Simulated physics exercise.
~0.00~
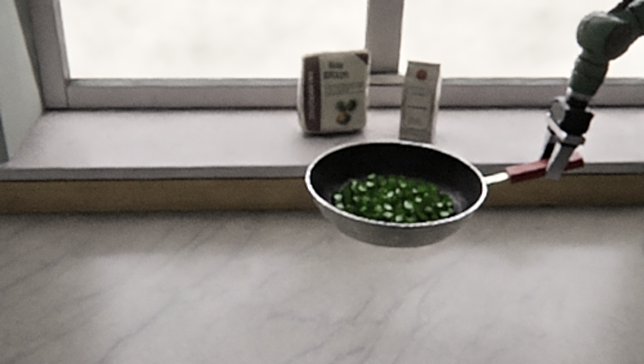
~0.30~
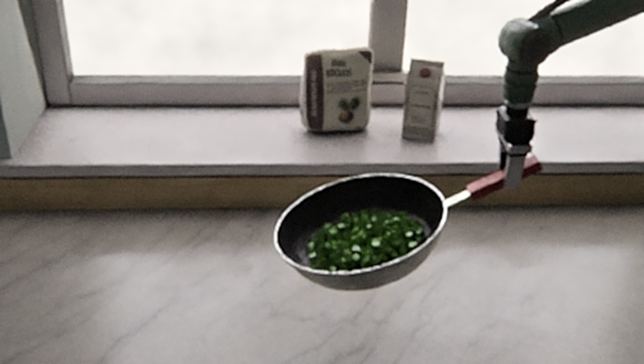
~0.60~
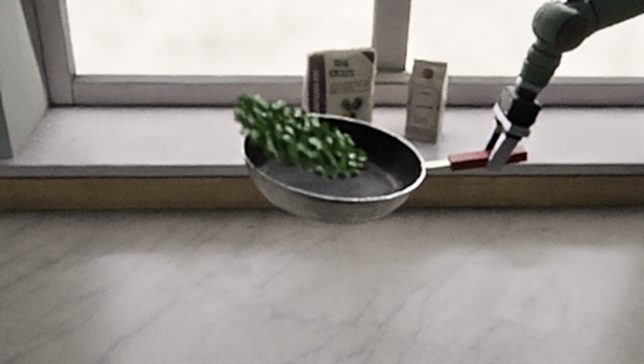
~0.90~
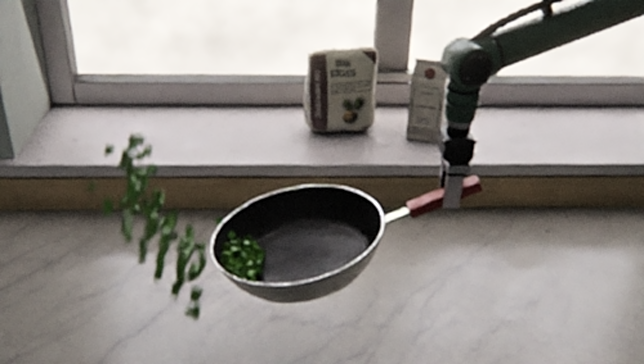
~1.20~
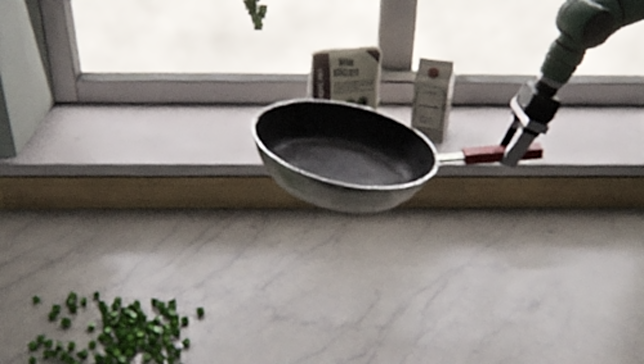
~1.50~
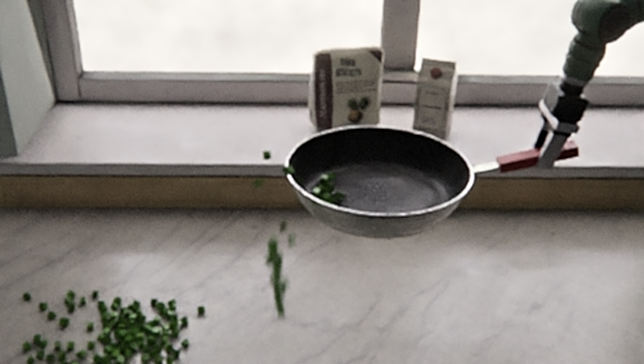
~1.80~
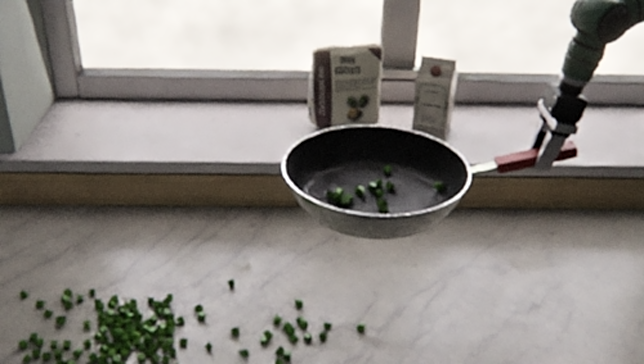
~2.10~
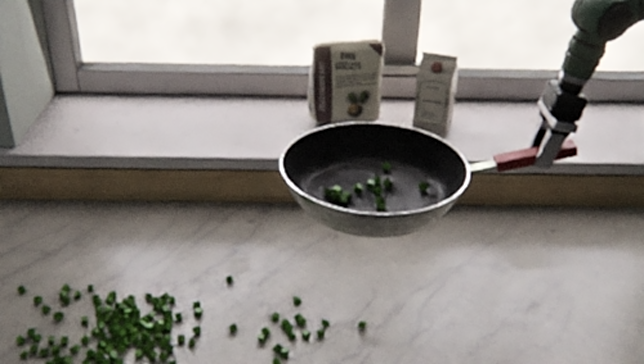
At the start, a robot arm holds a dark frying pan of chopped green pieces by its red handle, above a pale marble surface, with two packages standing on the windowsill behind. The arm swings the pan left and down, tilting it. It then moves up and further left, and the green heap lifts out over the far rim. As the pan drops again, most pieces fly off to the left and scatter on the surface. The pan rises and then moves back right, while a few stragglers fall. It ends level and still, holding only a few pieces, with most lying below.
